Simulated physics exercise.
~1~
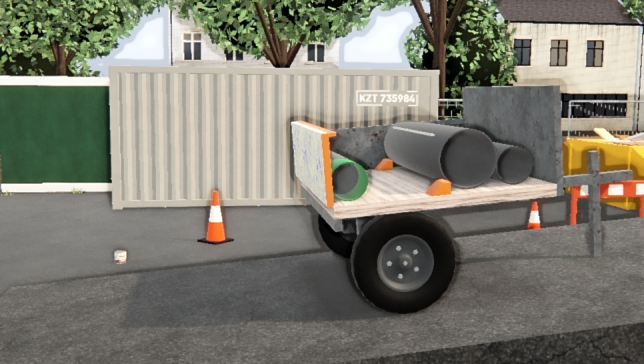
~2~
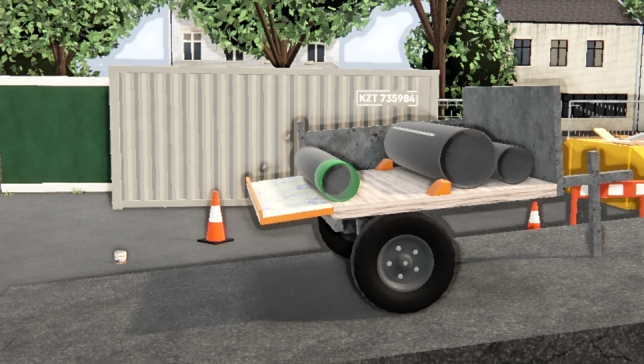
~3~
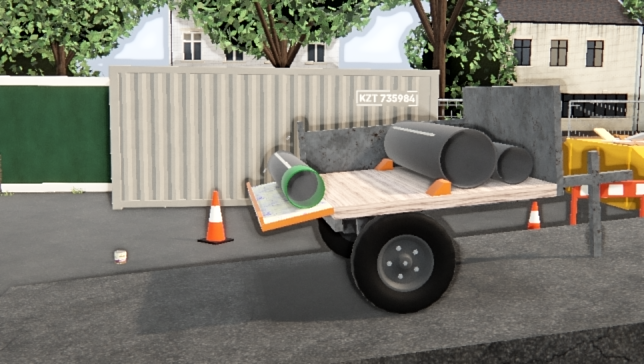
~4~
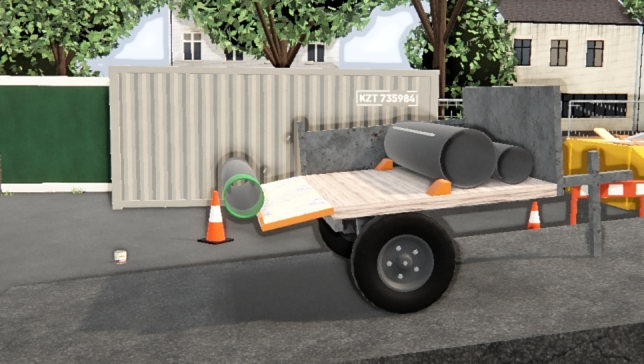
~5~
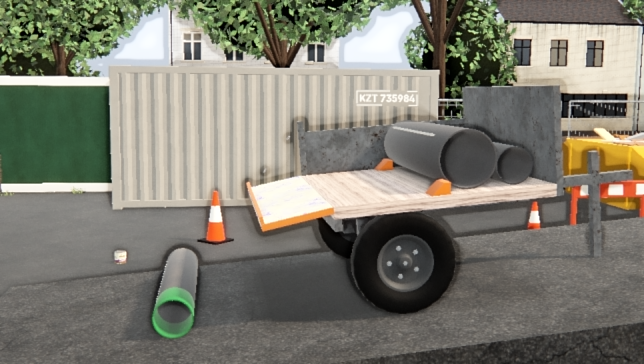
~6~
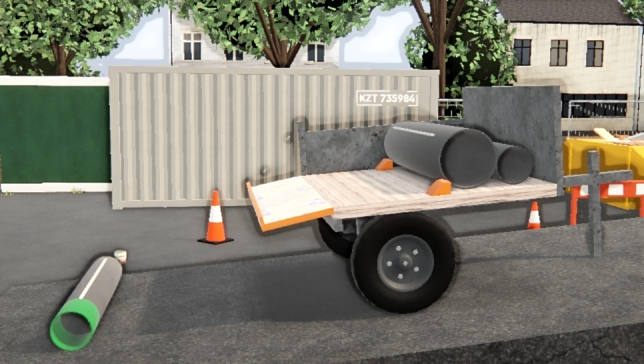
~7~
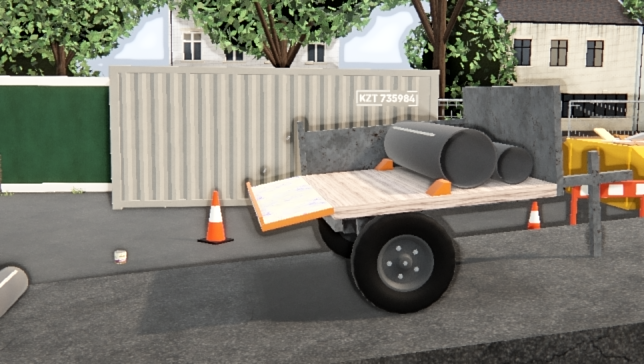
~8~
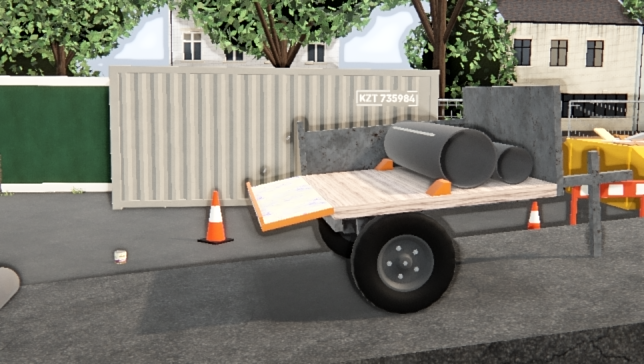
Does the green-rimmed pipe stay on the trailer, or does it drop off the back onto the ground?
It drops off the back, going over the lowered gate and ending up on the ground at the far left.
